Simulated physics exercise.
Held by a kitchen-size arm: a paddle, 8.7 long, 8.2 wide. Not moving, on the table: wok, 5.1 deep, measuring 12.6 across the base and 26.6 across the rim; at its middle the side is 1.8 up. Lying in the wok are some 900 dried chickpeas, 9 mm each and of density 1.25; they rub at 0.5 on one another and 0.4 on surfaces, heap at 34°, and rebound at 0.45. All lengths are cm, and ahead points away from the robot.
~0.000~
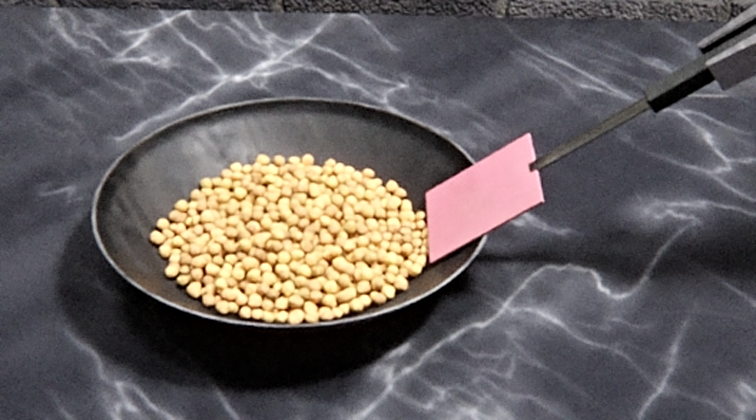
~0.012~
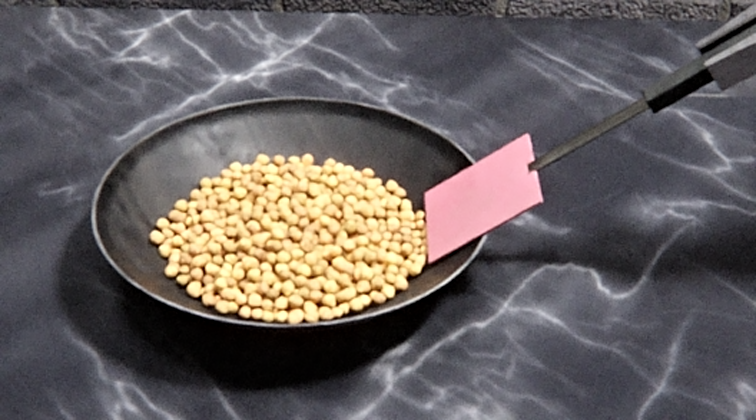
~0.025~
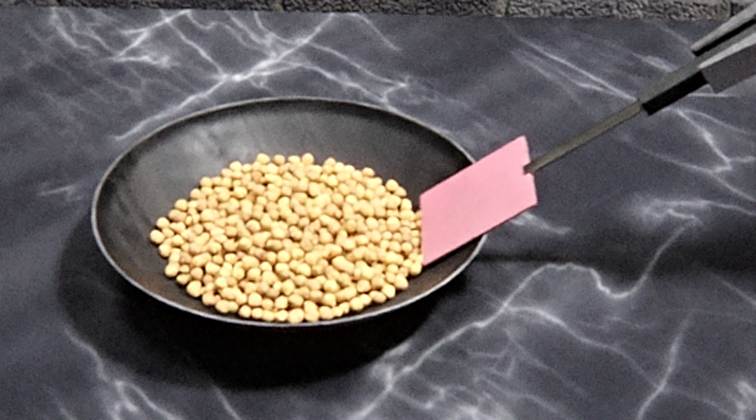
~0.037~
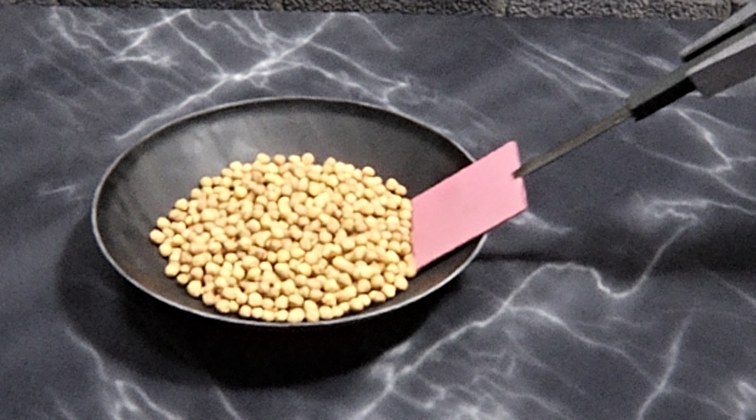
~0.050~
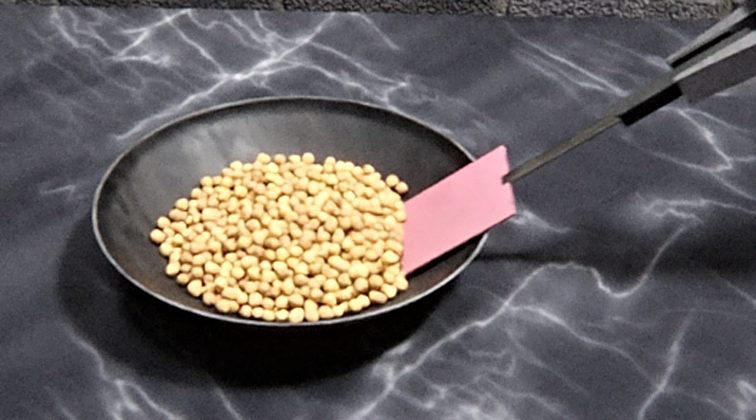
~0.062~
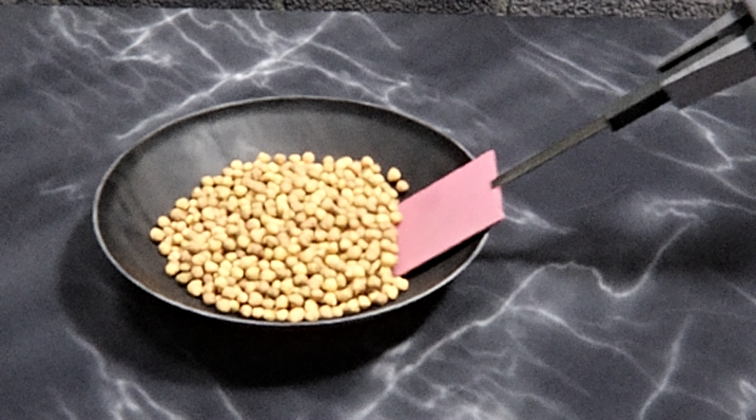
The clip opens on a dark wok of dried chickpeas resting on a black, white-veined surface, with a pink paddle on a robot arm touching the right side of the pile. After barely moving at first, the arm slides the paddle slowly left and slightly down, pressing the pile's right edge inward.
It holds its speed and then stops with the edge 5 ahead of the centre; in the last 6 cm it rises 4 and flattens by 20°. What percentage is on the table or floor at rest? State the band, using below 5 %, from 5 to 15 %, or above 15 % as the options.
It falls below 5 %.
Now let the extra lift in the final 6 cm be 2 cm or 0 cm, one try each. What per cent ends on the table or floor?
First try around 0 percent, second try around 0 percent.
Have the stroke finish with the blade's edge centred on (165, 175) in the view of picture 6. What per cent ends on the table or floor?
15 %, roughly.
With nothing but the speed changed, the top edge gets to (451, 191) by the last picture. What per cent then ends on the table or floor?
Expect about 15 per cent there.
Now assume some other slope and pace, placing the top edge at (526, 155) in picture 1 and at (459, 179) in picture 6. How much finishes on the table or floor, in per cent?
My guess would be close to 10 per cent.
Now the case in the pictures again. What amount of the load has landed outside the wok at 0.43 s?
Around 0 percent.
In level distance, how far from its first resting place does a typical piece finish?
About 3 centimetres.
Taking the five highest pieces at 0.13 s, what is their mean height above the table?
I'd say close to 5 cm on average.
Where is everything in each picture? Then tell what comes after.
The first frame shows paddle top edge at (536, 166), sloping 37°; upper third of the load around (295, 229), from x 155 to 430, top at y 160; 900 in the wok.
The second frame shows paddle top edge at (535, 167), sloping 37°; upper third of the load around (295, 229), from x 155 to 425, top at y 160.
The third frame shows paddle top edge at (530, 169), sloping 37°; upper third of the load around (295, 229), from x 155 to 425, top at y 160.
The fourth frame shows paddle top edge at (520, 174), sloping 37°; upper third of the load around (295, 228), from x 155 to 425, top at y 160.
The fifth frame shows paddle top edge at (508, 179), sloping 37°; upper third of the load around (296, 228), from x 160 to 420, top at y 160.
The sixth frame shows paddle top edge at (497, 184), sloping 37°; upper third of the load around (296, 227), from x 155 to 420, top at y 160; 900 in the wok.
After 0.13 s, sloping 37°, highest piece 5 above the table; 900 in the wok.
After 0.20 s, sloping 28°, highest piece 6 above the table; 900 in the wok.
After 0.43 s, sloping 17°, highest piece 6 above the table; 900 in the wok.
After 1.48 s, sloping 17°, highest piece 5 above the table; 900 in the wok.
At rest, 900 in the wok. That is 0 % on the table or floor.
